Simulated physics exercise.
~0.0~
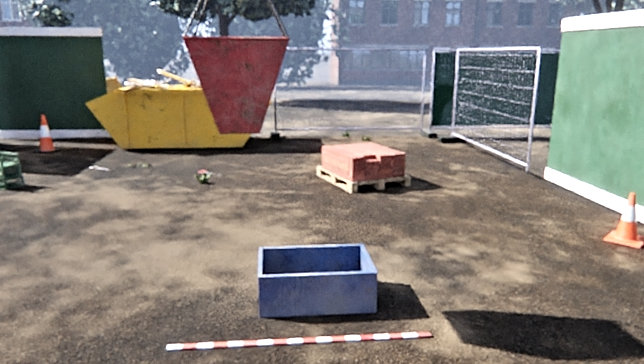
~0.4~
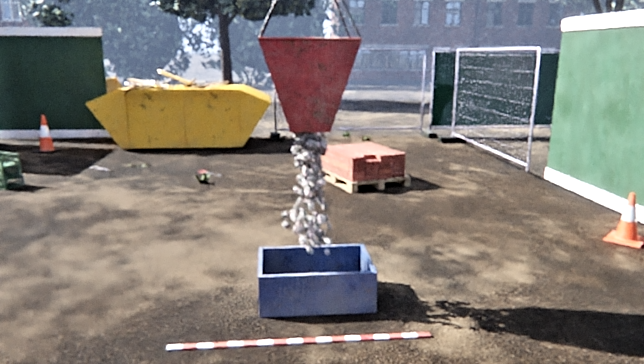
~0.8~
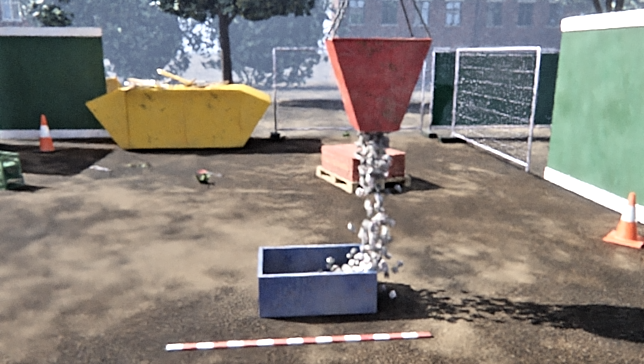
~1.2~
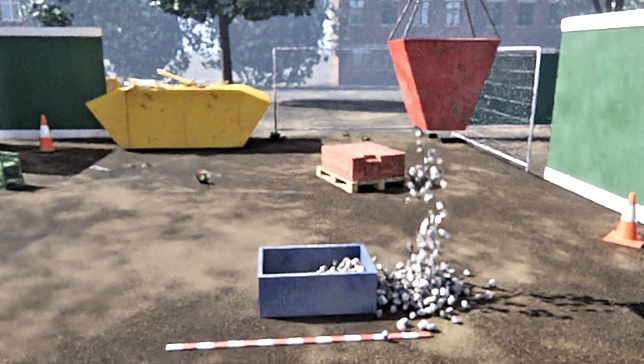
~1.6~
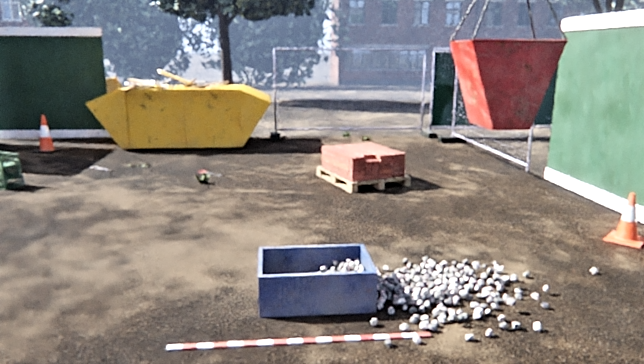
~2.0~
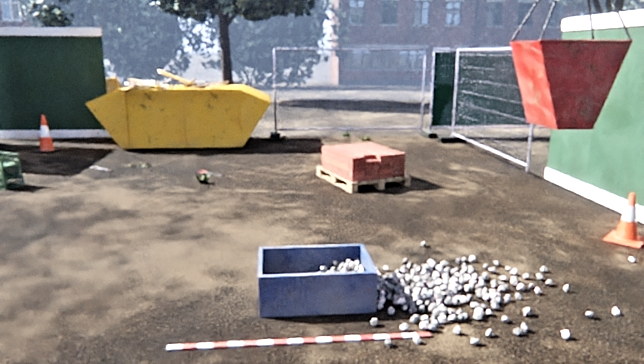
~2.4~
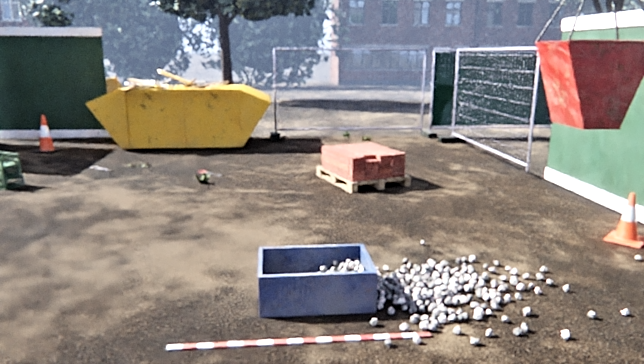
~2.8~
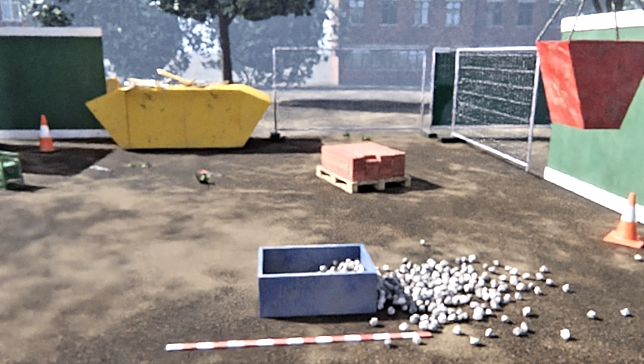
Building yard, a red skip gliding right and pouring pale stones into a blue bin, leaving most heaped on the ground beside it.
